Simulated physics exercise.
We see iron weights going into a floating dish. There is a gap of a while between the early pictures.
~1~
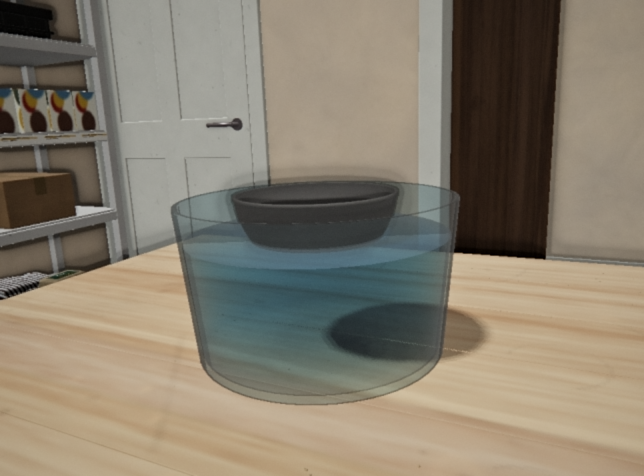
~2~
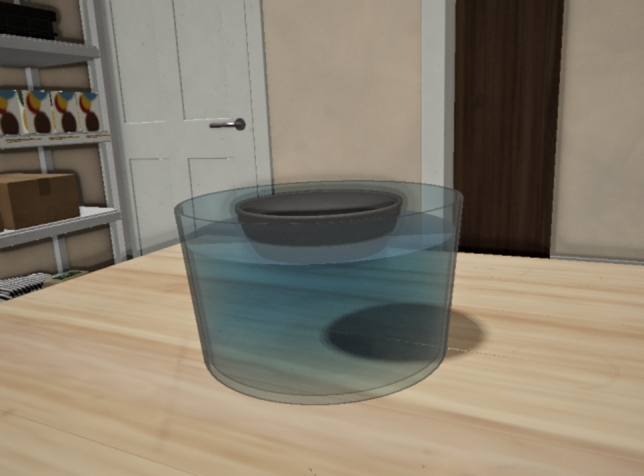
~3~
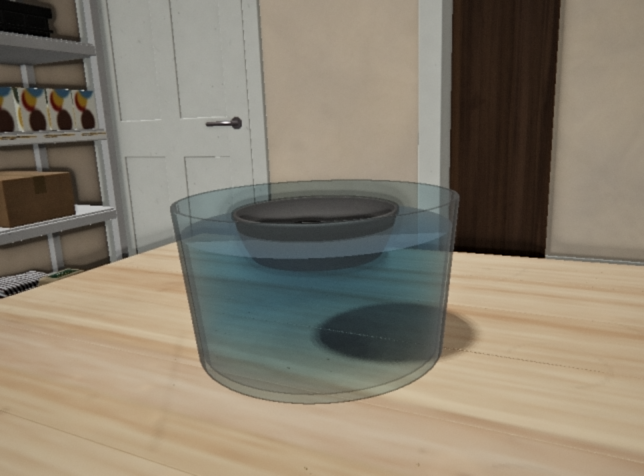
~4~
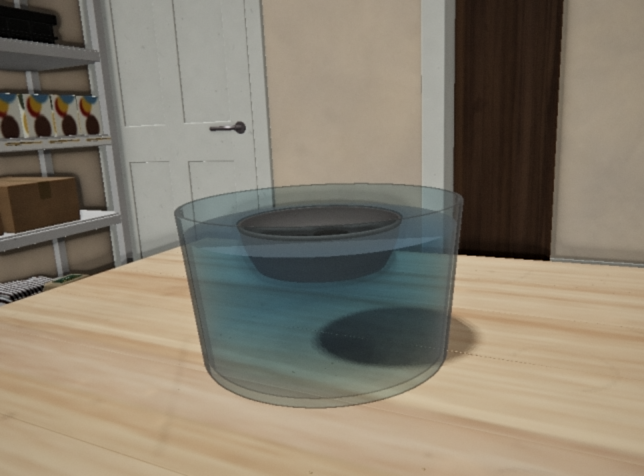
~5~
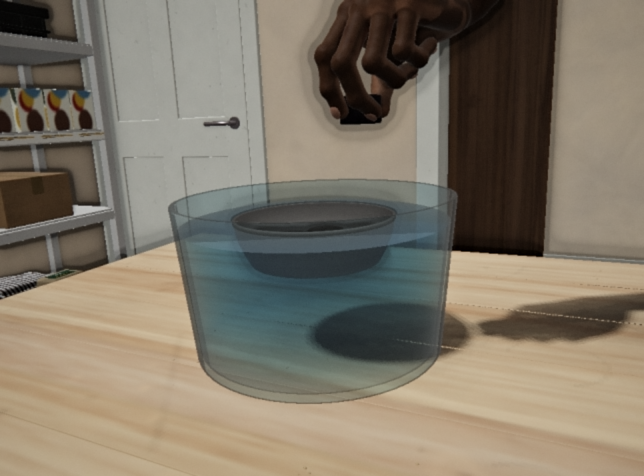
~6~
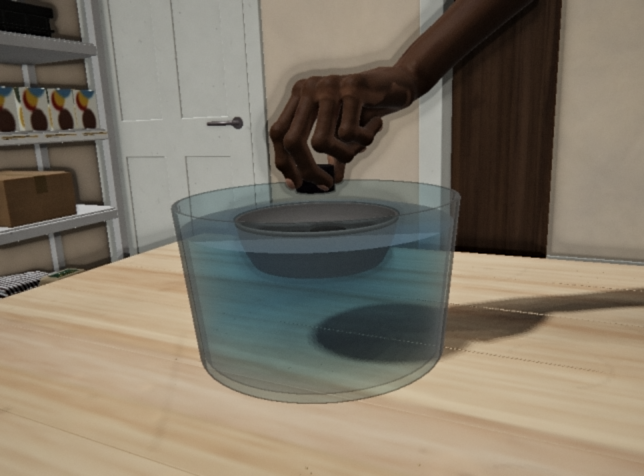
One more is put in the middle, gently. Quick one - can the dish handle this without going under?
I bet it won't survive this one.
Next, the iron weight is in and the dish dips.
After that, water pours in over its edge.
Finally, the dish lies on the bottom with its load.
